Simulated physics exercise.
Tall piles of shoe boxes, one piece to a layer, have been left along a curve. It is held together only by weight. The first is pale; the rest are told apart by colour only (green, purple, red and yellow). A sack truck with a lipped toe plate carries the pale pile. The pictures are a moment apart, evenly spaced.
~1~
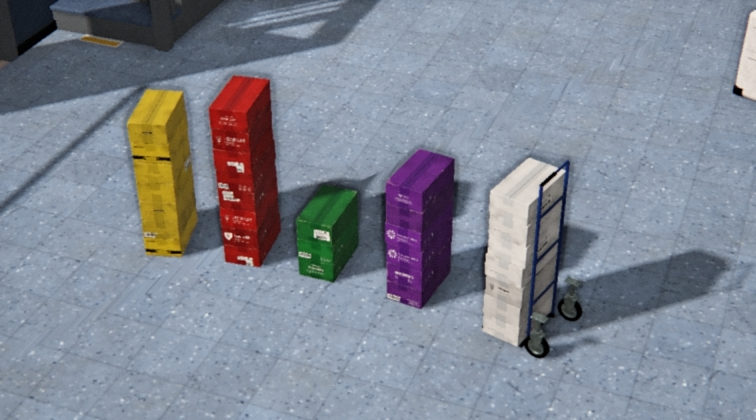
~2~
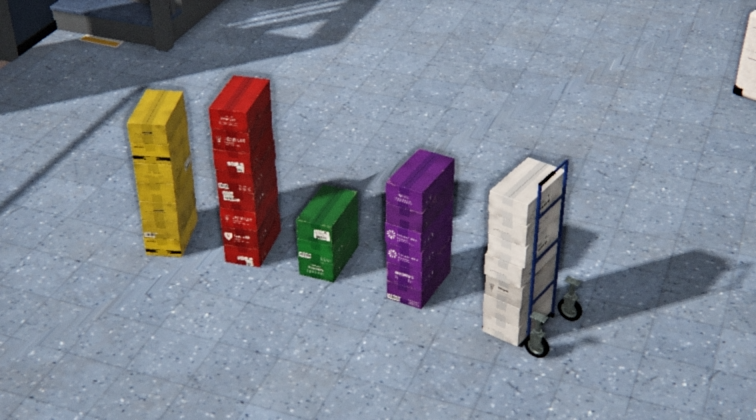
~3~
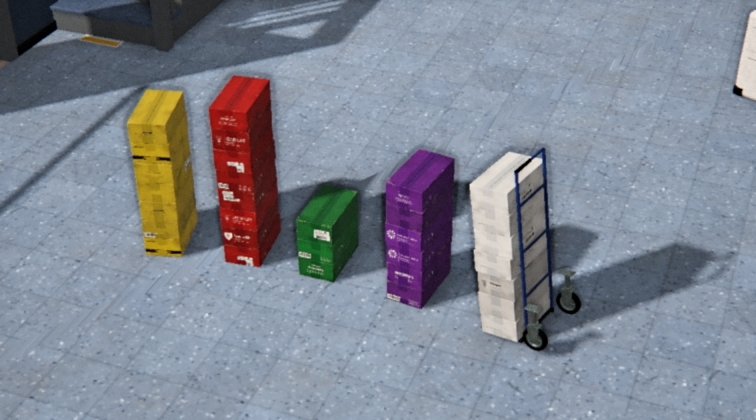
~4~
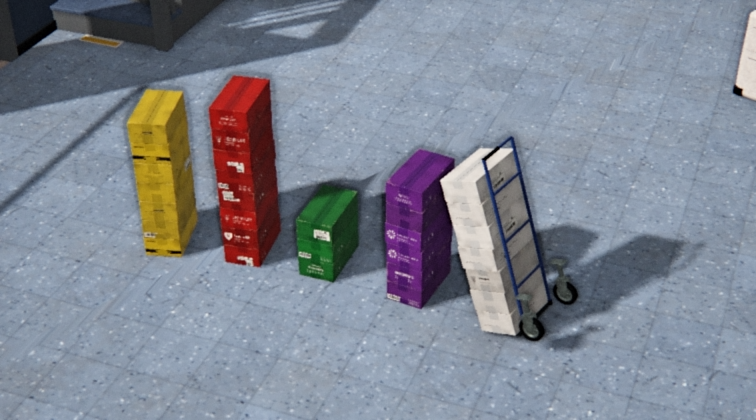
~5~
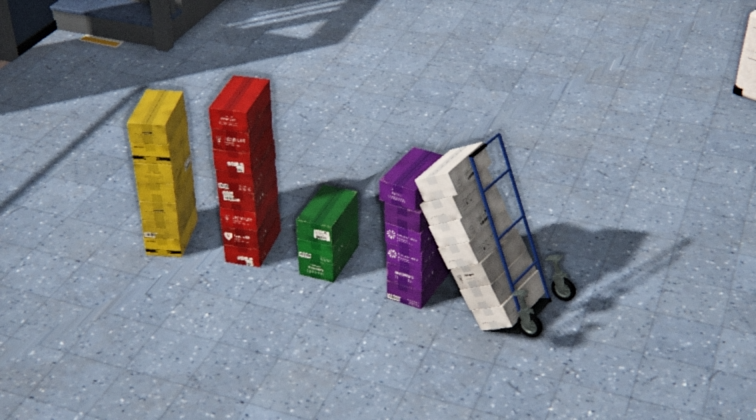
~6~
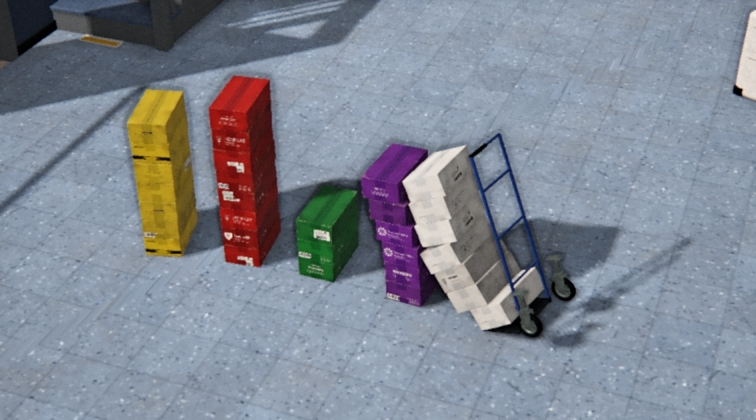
At the start, yellow, red, green, purple and white stacks of boxes stand still on a tiled floor, the white one on a blue hand truck. The truck tilts left, leaning its stack against the purple one, then the white boxes slide away from its frame and the upper purple boxes shift left.
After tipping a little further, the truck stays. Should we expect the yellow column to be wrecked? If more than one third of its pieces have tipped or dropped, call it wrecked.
No.
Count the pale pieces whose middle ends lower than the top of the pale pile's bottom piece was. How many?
Counting them up gives 2.
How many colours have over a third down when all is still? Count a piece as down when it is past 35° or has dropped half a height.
The answer is 1.
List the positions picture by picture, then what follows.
In the first frame (we follow the side turned to the camera), truck frame (539, 220) level; top yellow box (156, 107); top purple box (421, 170); no other piece has moved.
Truck frame (537, 219) level; top yellow box (156, 107), in the second frame.
Truck frame (519, 208) rocked a little, top of the pale pile leaning a little; top yellow box (156, 107); no other piece has moved, in the third frame.
Truck frame (493, 196) rocked clearly, top of the pale pile leaning clearly; top yellow box (156, 107); no other piece has moved, in the fourth frame.
Truck frame (482, 192) rocked clearly, top of the pale pile leaning well over; top yellow box (156, 107); top purple box (414, 168) displaced a little; one has shifted, in the fifth frame.
Truck frame (482, 192) rocked clearly, top of the pale pile leaning well over; top yellow box (156, 107); top purple box (395, 163) tipped barely; steepest lean, the box at (402, 275); 6 stirred so far, in the sixth frame.
Soon, 7 of the pale pile down; none of the 7 yellow boxes down (0 of 24 in all colours); top yellow box unmoved; top purple box tipped a little.
A while on, 7 of the pale pile down; none of the 7 yellow boxes down (2 of 24 in all colours); top yellow box unmoved; top purple box tipped well over, about its own height lower.
Towards the end, 7 of the pale pile down; none of the 7 yellow boxes down (5 of 24 in all colours); top yellow box unmoved; top purple box tipped steeply, some two heights lower.
Finally, 6 of the pale pile down; none of the 7 yellow boxes down (5 of 24 in all colours); top yellow box unmoved; top green box tipped well over, half its height lower. Seen by the last camera, middles, top yellow box near (157, 117), top green box near (288, 213).
